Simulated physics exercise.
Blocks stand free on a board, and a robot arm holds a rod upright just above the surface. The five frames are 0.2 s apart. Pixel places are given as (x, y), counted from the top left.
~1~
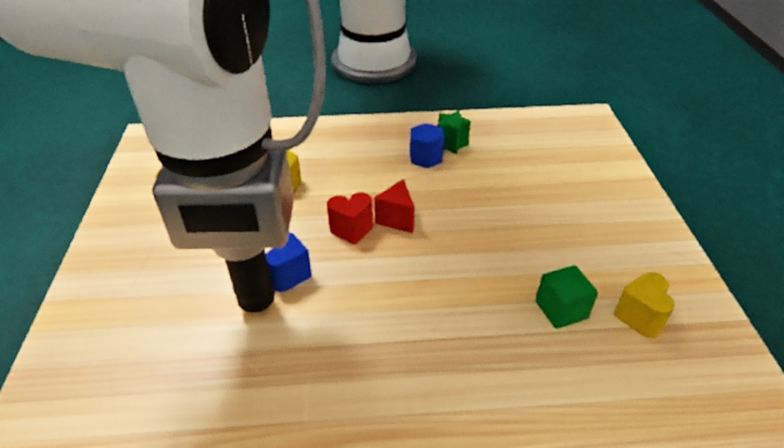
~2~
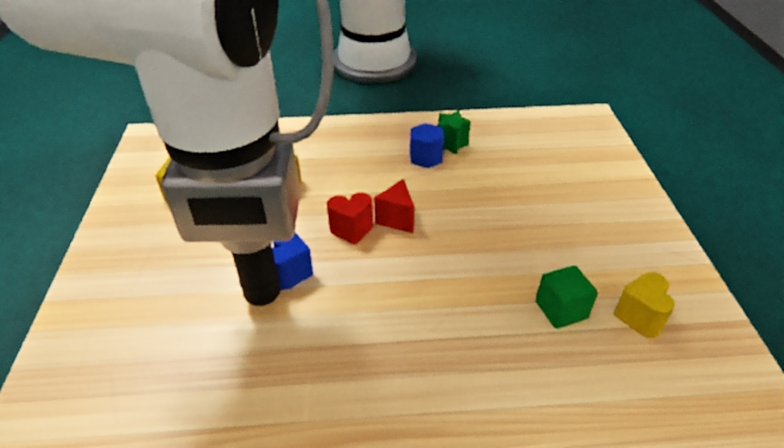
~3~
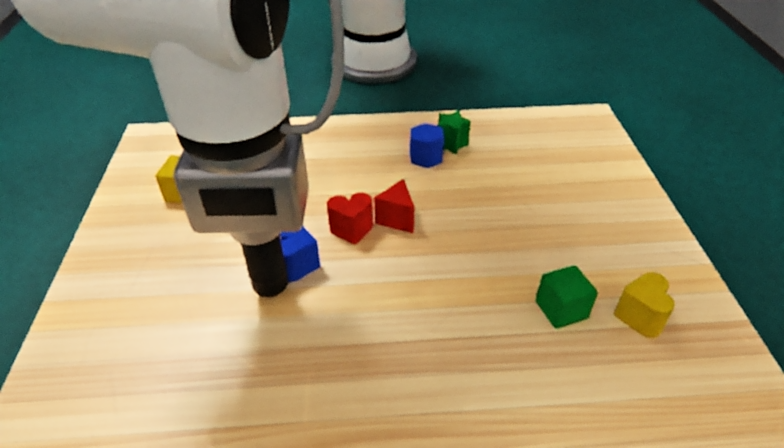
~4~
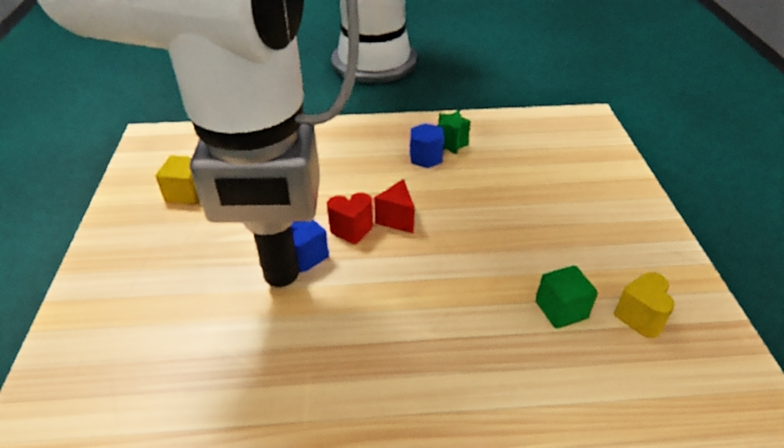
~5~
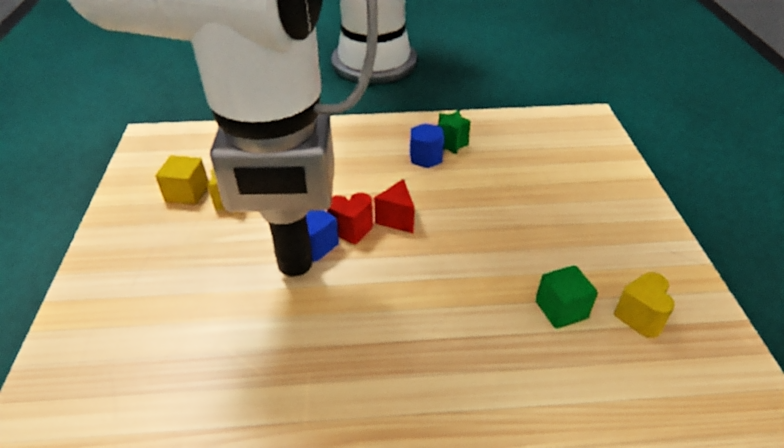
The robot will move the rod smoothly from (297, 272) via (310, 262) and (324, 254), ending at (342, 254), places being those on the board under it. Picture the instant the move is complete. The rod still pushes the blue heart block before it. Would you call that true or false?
Verdict: False.
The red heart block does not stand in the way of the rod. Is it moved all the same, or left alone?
The block you're asking about gets moved.
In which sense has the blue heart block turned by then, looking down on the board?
Rotates counter-clockwise.
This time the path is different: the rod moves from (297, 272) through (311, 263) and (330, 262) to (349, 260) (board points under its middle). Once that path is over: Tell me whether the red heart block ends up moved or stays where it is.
The red heart block moves.
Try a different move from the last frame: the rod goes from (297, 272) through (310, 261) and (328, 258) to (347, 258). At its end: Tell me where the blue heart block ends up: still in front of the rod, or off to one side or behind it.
I'm fairly sure the blue heart block slides away from the front of the rod at some point.
What follows on the original path. Halfway along, rod at (316, 249); blue heart block at (322, 203), turned 30° anticlockwise; red heart block at (357, 191), turned 35° clockwise; red three-sided block at (404, 192).
At the end, rod at (341, 247); blue heart block at (325, 200), turned 45° anticlockwise; red heart block at (358, 189), turned 40° clockwise; red three-sided block at (404, 192).
